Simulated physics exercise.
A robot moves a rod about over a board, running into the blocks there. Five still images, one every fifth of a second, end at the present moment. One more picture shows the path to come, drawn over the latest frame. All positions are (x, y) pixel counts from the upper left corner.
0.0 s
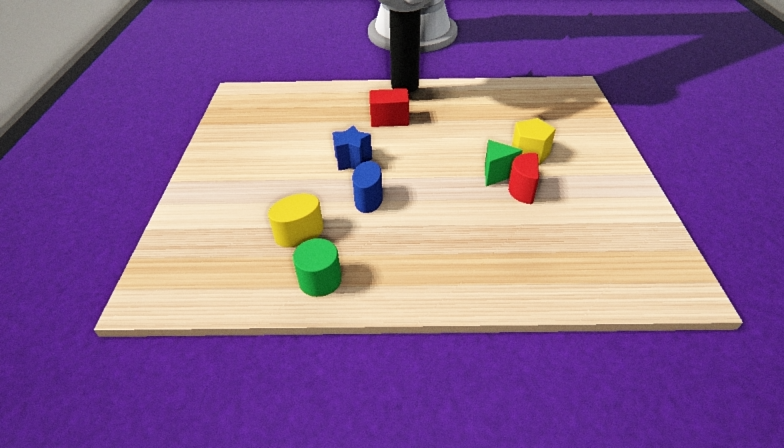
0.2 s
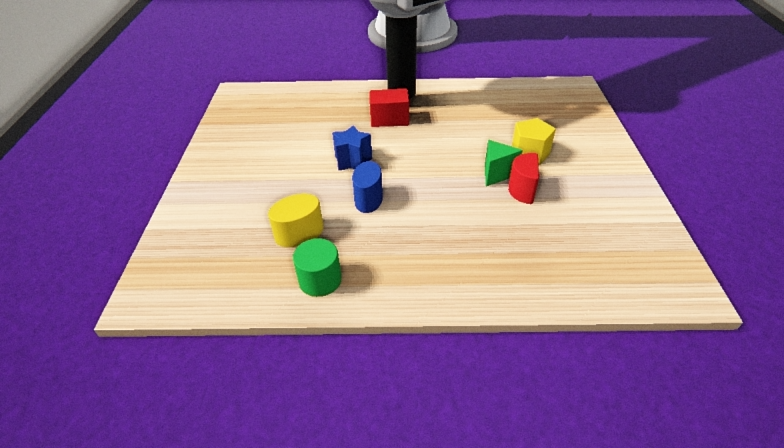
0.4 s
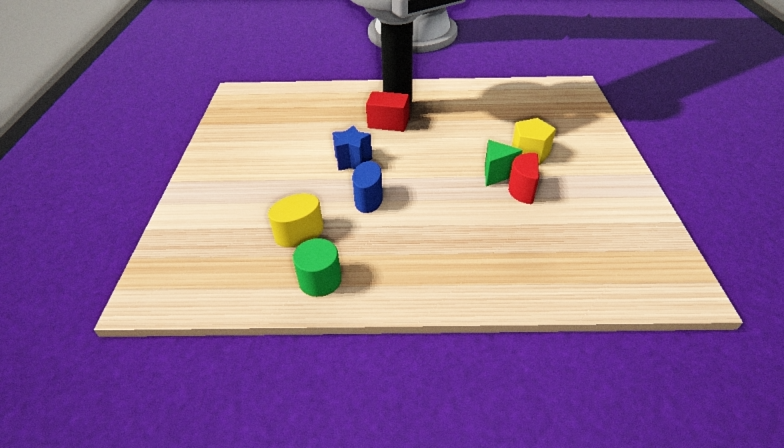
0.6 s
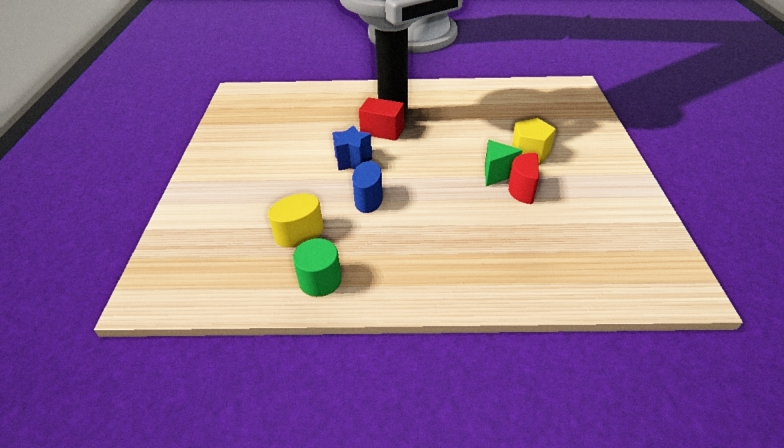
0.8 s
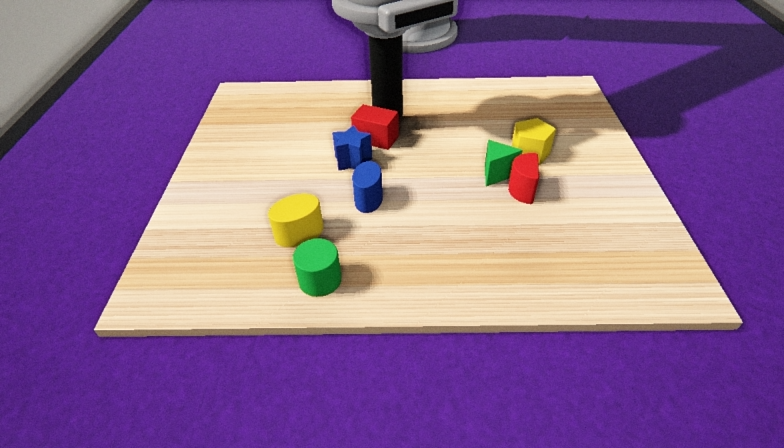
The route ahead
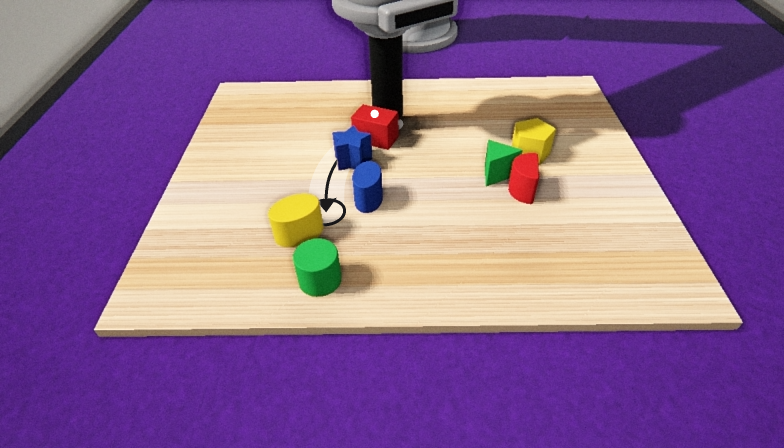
A robot arm lowered its black rod against the red block at the back of a wooden board and pushed it forward and slightly left, up close to the blue star, while the other blocks stayed still.
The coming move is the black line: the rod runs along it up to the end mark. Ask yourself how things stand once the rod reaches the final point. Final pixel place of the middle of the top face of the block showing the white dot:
It should be at (321, 211) by then.
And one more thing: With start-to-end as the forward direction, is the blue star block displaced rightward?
No.
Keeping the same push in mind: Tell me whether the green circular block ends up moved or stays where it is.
It moves.
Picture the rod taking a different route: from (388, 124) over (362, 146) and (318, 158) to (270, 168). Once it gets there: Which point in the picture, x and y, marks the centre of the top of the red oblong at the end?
It is at (321, 151).
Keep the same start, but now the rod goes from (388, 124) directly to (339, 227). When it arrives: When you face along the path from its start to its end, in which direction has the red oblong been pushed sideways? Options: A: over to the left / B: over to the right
My pick is B.
Path on the board, from (388, 124) by way of (353, 145) and (330, 175) to (326, 212); the dot is on the red oblong.
On the path given first. One third of the way, rod at (351, 137); blue star block at (337, 157), turned 35° anticlockwise; red oblong at (342, 138), turned 20° anticlockwise.
Two thirds of the way, rod at (329, 166); yellow elliptical block at (290, 213); blue star block at (323, 192), turned 50° anticlockwise; red oblong at (322, 171), turned 30° anticlockwise.
At the end, rod at (325, 203); yellow elliptical block at (277, 235), turned 60° clockwise; green circular block at (315, 264); blue star block at (332, 236), turned 60° anticlockwise; red oblong at (321, 211), turned 40° anticlockwise.
